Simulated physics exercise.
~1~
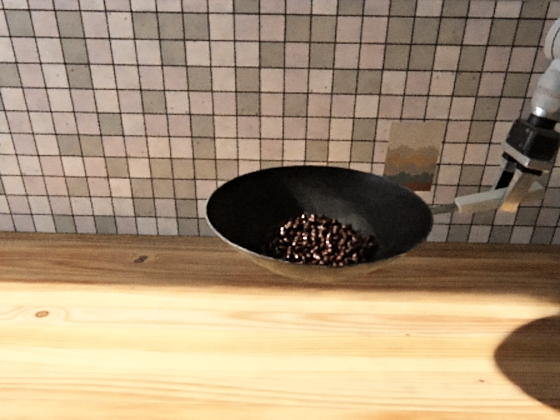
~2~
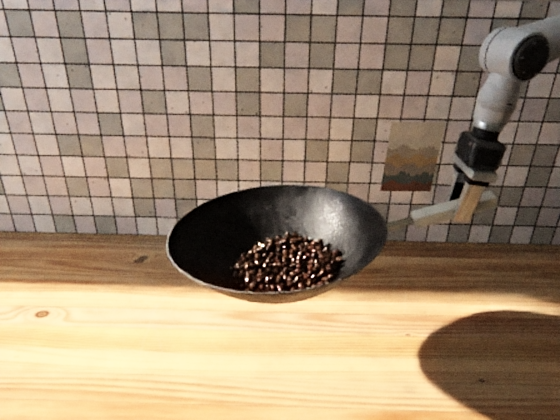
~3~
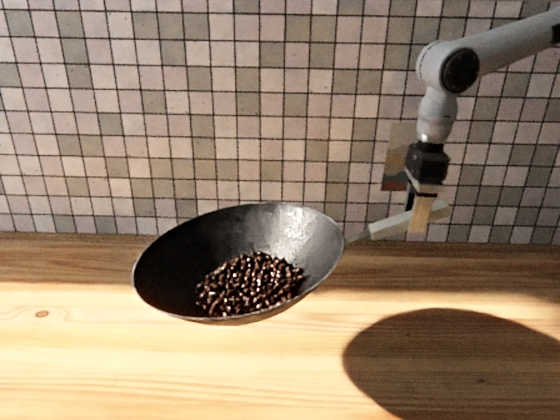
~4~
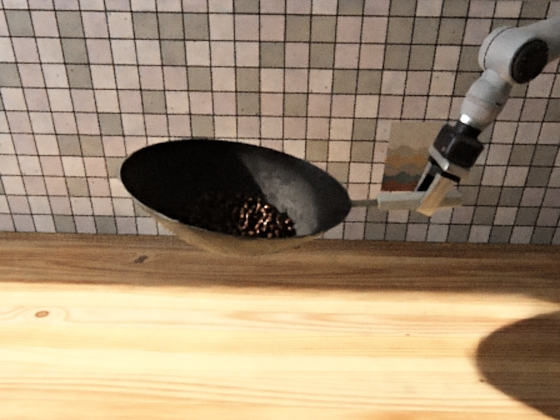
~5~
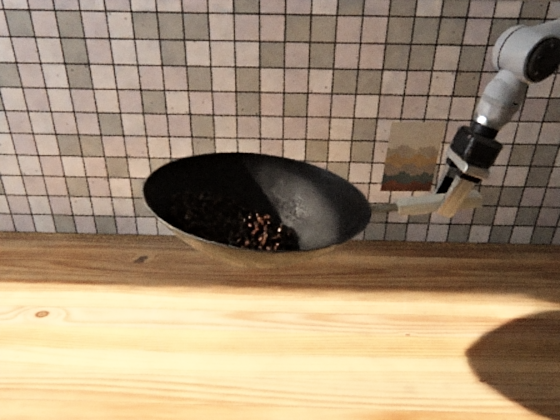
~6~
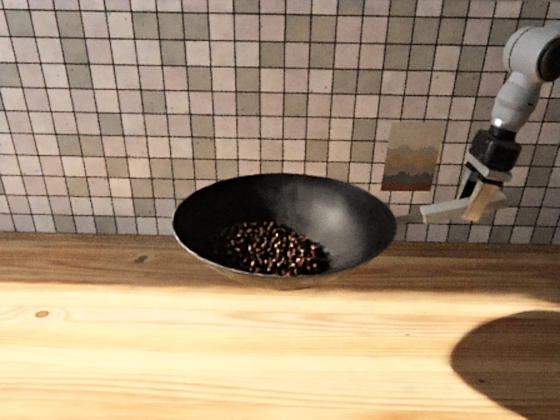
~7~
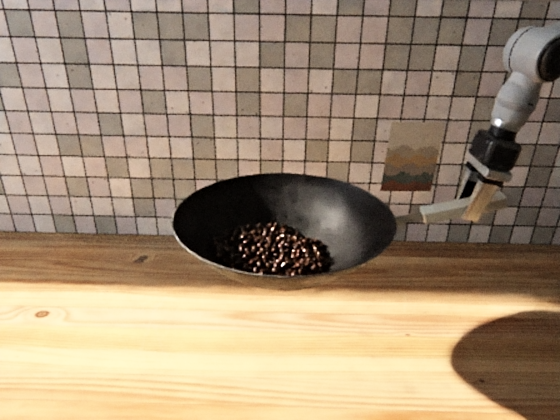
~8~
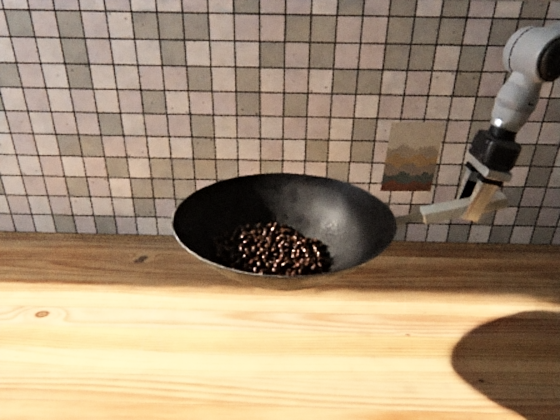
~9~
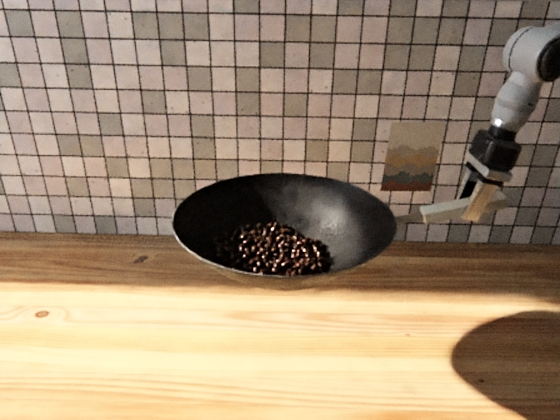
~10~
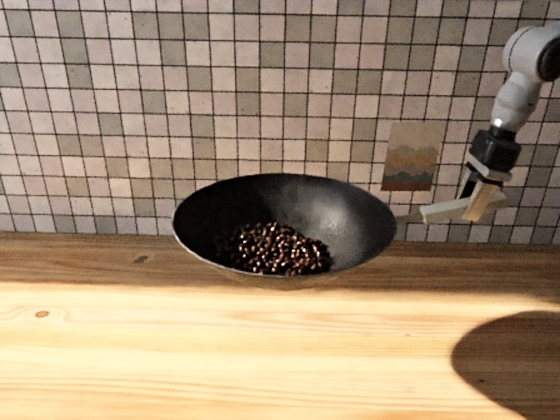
The clip opens on a robot arm at the right holding a dark wok with a heap of small brown beans over a pale wooden table, with a tiled wall behind. The arm carries the wok left and lower, and it begins to lean. It then lifts the wok noticeably, tipping it so the beans sit partly in shadow. Next the wok swings back to the right, lowering as it levels out. Finally the arm stops and the wok hangs still above the table, with the beans still gathered inside and none on the wood.
